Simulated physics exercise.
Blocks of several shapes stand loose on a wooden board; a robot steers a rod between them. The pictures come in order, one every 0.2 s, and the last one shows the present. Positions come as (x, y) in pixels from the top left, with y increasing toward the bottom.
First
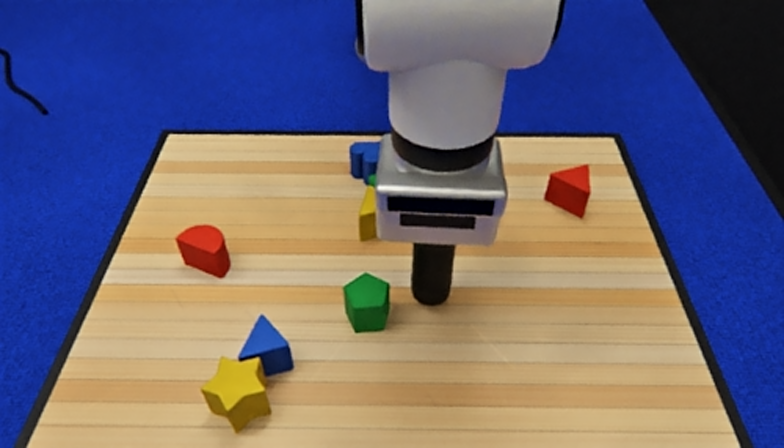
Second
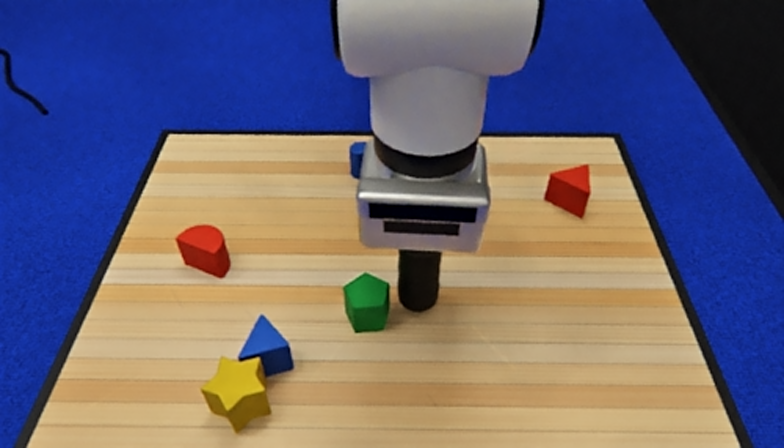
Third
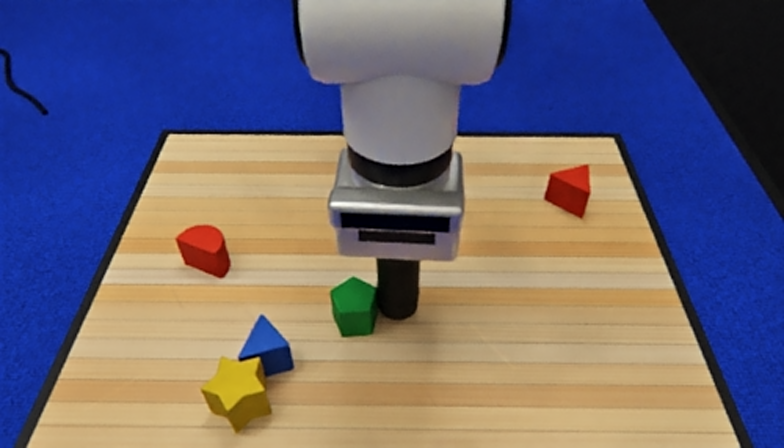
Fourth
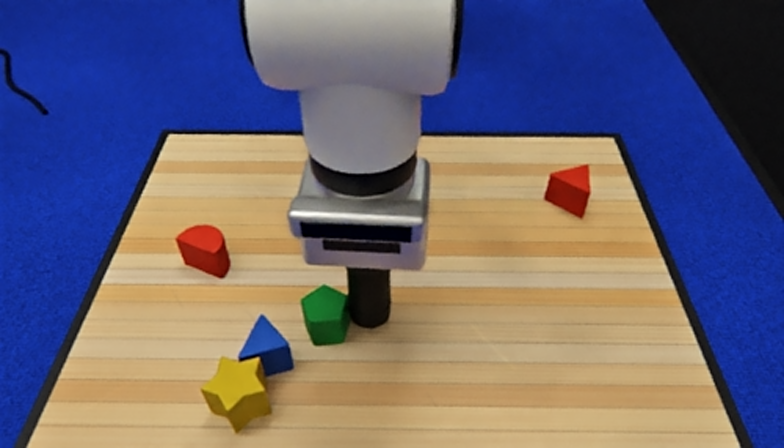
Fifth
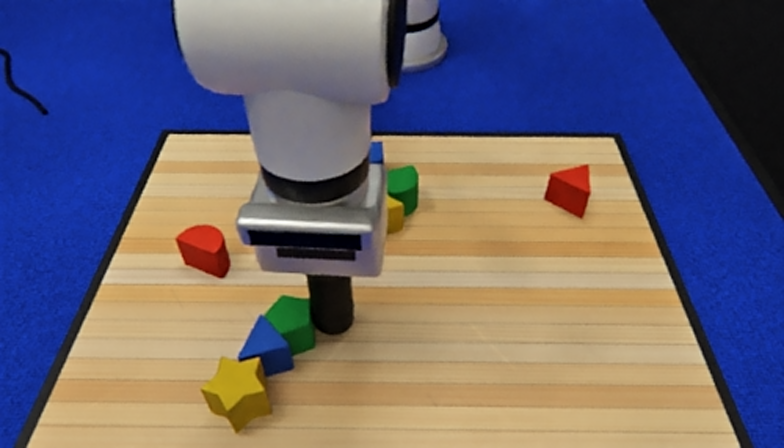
Robot arm lowering a black rod leftward across a wooden board, pushing a green five-sided block up against a blue triangular block.
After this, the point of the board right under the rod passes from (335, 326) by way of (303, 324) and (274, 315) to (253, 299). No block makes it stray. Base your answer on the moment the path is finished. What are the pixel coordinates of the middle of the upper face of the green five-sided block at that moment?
It will likely be found at (228, 311).
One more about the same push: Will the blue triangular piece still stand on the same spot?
Final answer: No.
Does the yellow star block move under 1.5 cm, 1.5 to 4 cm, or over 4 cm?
It moves only a bit, under 1.5 cm.
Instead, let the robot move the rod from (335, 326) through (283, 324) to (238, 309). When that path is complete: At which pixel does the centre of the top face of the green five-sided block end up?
It will end up at (207, 316).
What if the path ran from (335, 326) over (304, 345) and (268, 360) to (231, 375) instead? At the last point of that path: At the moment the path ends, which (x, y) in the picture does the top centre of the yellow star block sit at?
I'd say the yellow star block ends with its top centre at (215, 401).
The first path, step by step. Halfway along, rod (285, 314); yellow star block (227, 390), turned 25° anticlockwise; blue triangular piece (230, 346), turned 30° anticlockwise; green five-sided block (242, 313), turned 30° anticlockwise.
At the end, rod (251, 292); red D-shaped block in place; yellow star block (227, 390), turned 25° anticlockwise; blue triangular piece (227, 345), turned 40° anticlockwise; green five-sided block (228, 311), turned 45° anticlockwise.
